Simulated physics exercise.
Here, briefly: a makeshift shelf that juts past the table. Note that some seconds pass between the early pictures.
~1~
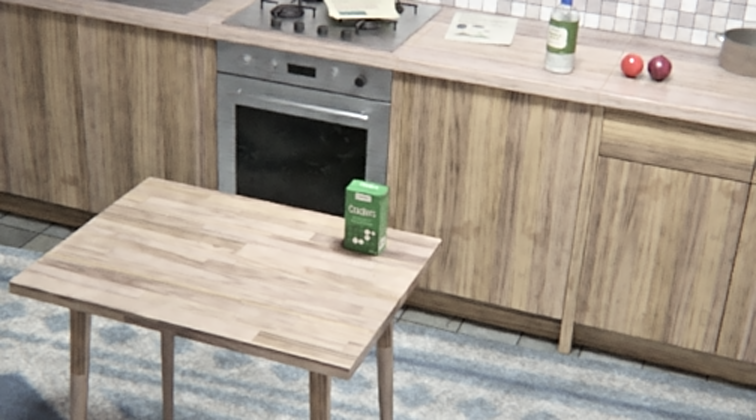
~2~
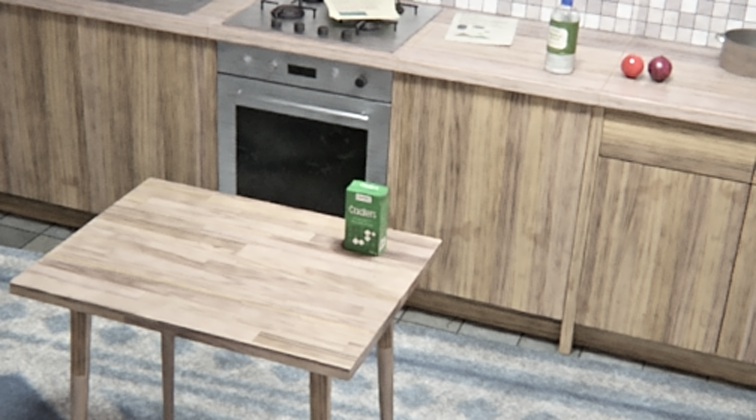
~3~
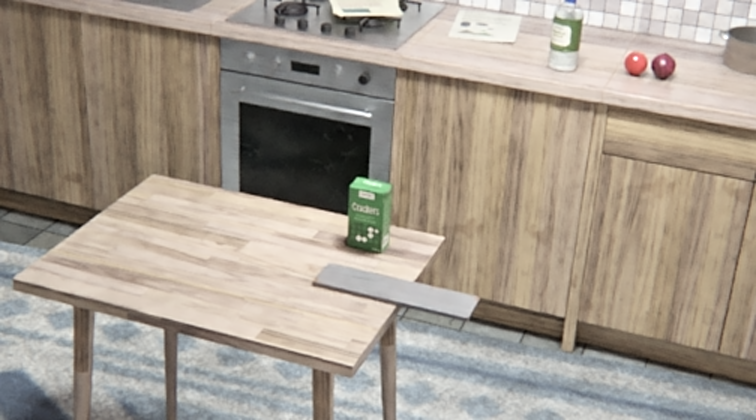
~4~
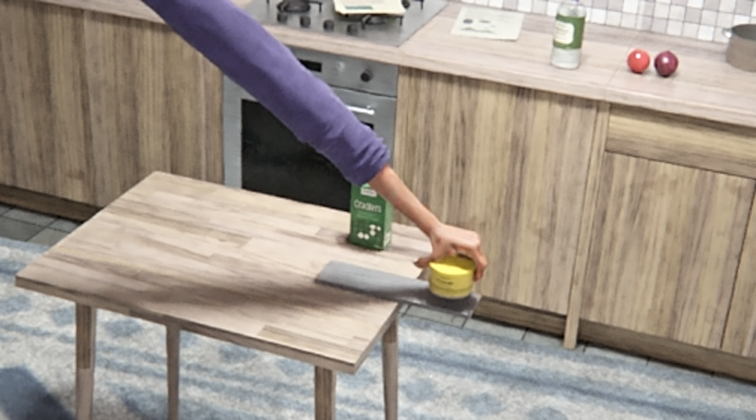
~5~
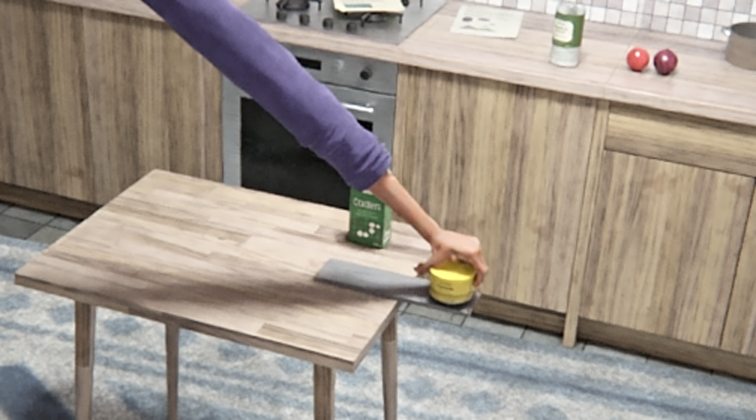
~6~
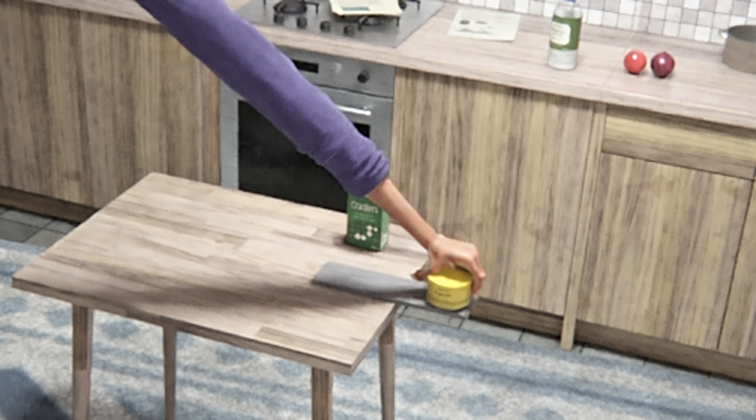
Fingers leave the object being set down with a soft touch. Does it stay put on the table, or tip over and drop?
Well, it doesn't make it - off it goes.
Then, 0.40 s on from there, yellow tub now down on the floor or falling; grey board turned 67° from how it was put.
Then, 0.60 s on from there, grey board now down on the floor or falling.
Then, 0.70 s on from there, things are still on the move.
Then, 0.90 s on from there, as before.
In the end, down on the floor or falling, grey board and yellow tub; green carton unmoved. The board goes over.
